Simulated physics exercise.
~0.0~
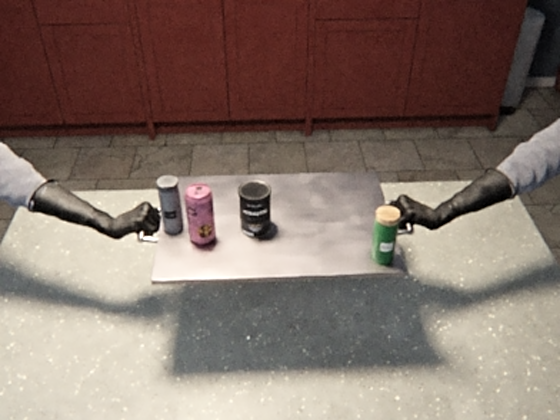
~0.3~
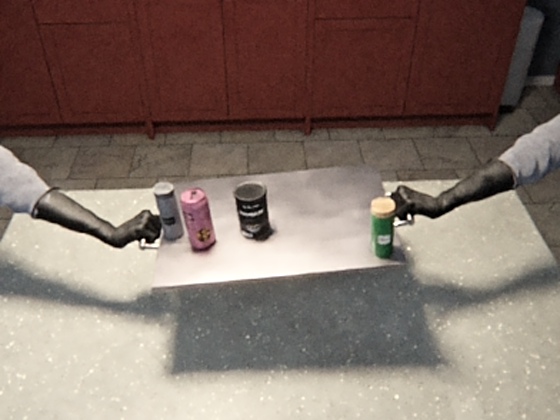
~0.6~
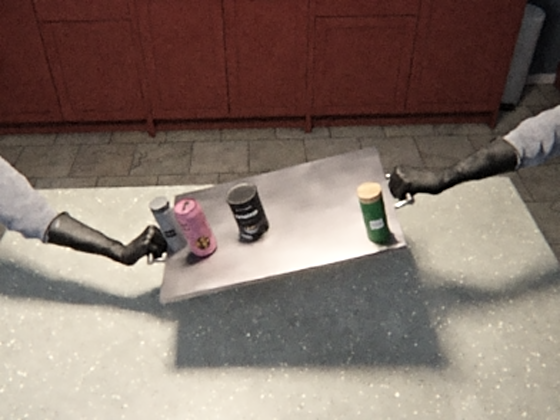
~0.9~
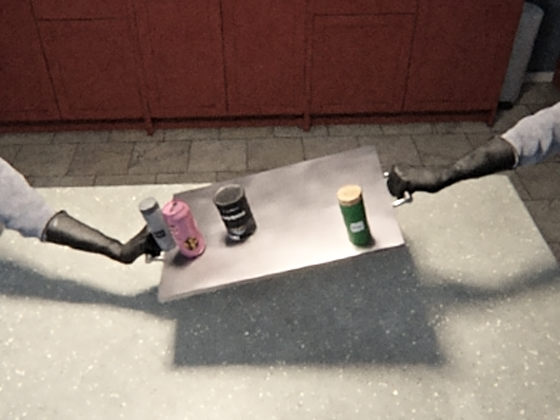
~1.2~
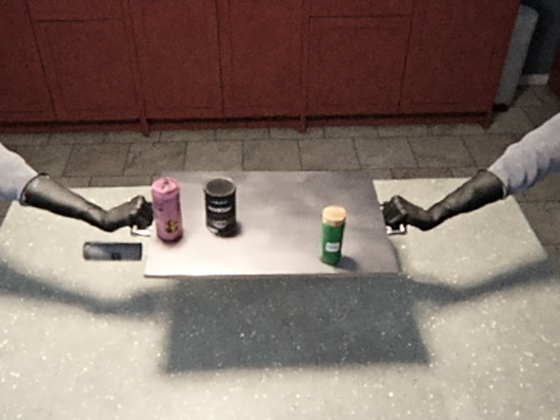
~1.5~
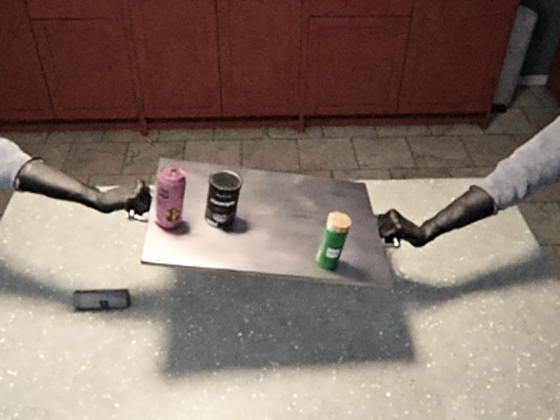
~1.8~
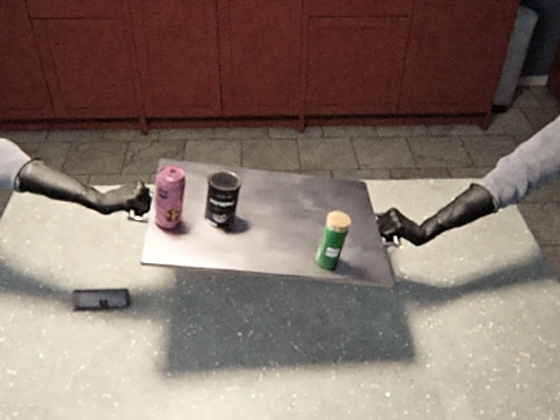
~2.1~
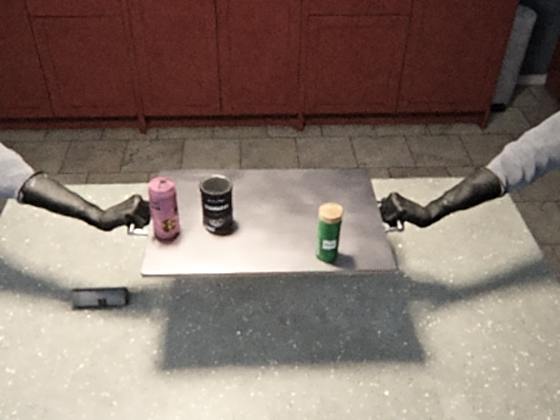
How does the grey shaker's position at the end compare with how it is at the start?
At the start the grey shaker stands upright on the left part of the tray, but by the end it lies on its side on the table, off the tray.
